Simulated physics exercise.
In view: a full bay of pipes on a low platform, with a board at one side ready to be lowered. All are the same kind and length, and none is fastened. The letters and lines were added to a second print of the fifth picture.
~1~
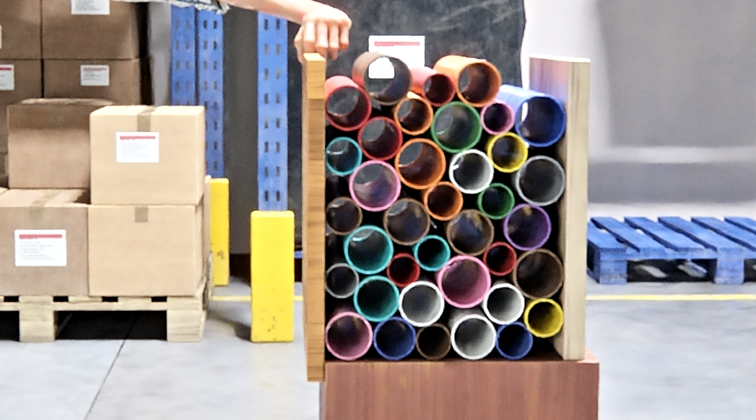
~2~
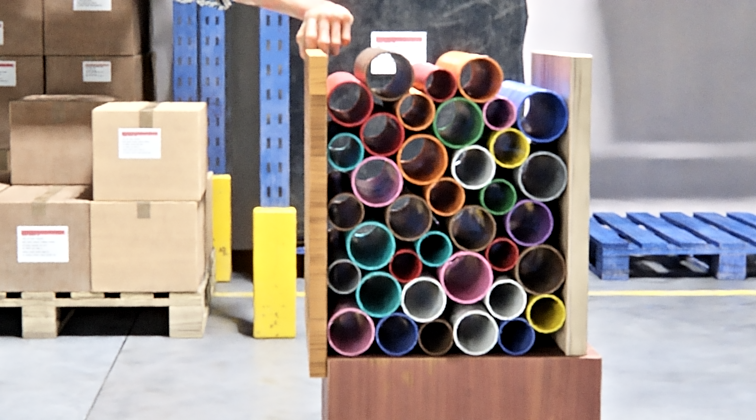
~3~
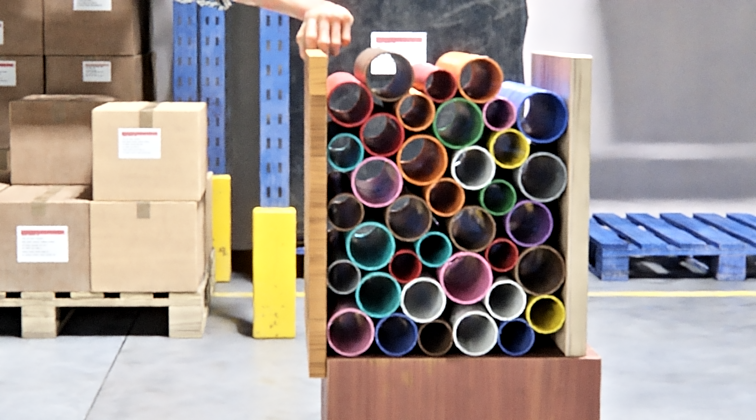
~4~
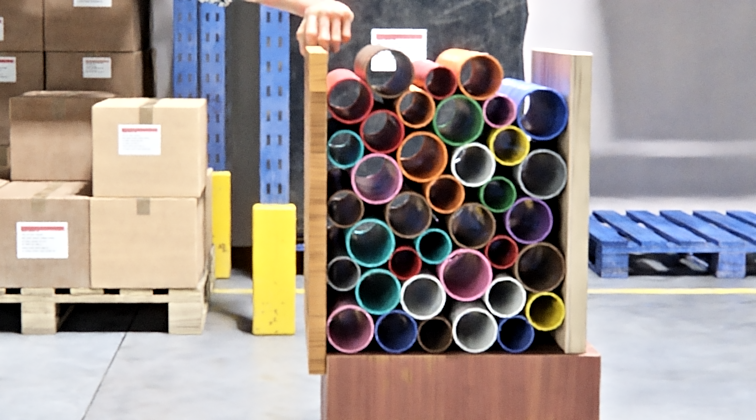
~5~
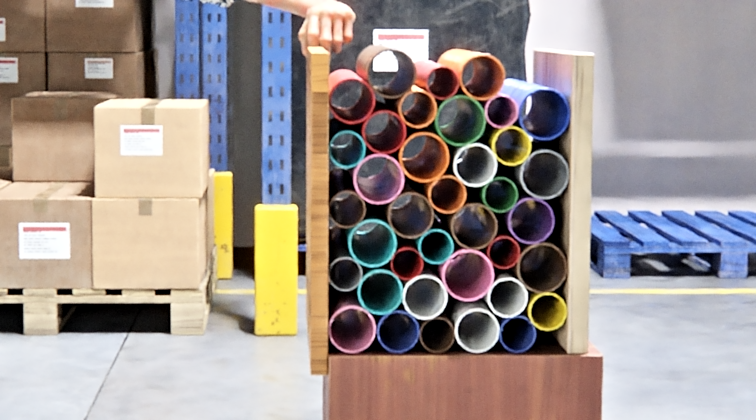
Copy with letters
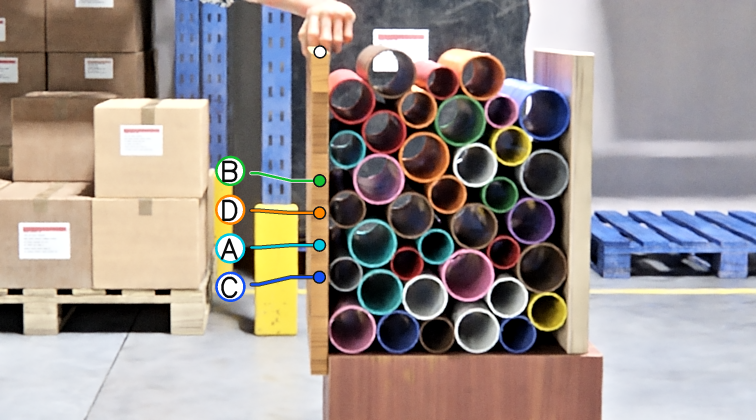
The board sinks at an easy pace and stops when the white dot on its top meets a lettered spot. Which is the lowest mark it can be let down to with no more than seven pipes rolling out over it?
Mark D is as low as it can go.
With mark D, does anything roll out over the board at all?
Yes.
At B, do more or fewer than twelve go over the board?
It loses fewer than twelve.
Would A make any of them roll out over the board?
Yes.
On the marked copy, A at (319, 245); B at (320, 181); C at (319, 277); D at (320, 213); the white dot at (320, 52).
Taking D. A third of the way, top of the board (329, 122).
Two thirds of the way, top of the board (329, 203).
When it is over, top of the board (329, 212), about four out over the board.
As for the rest, A more than seven out over the board; B two out over the board; C more than seven out over the board.
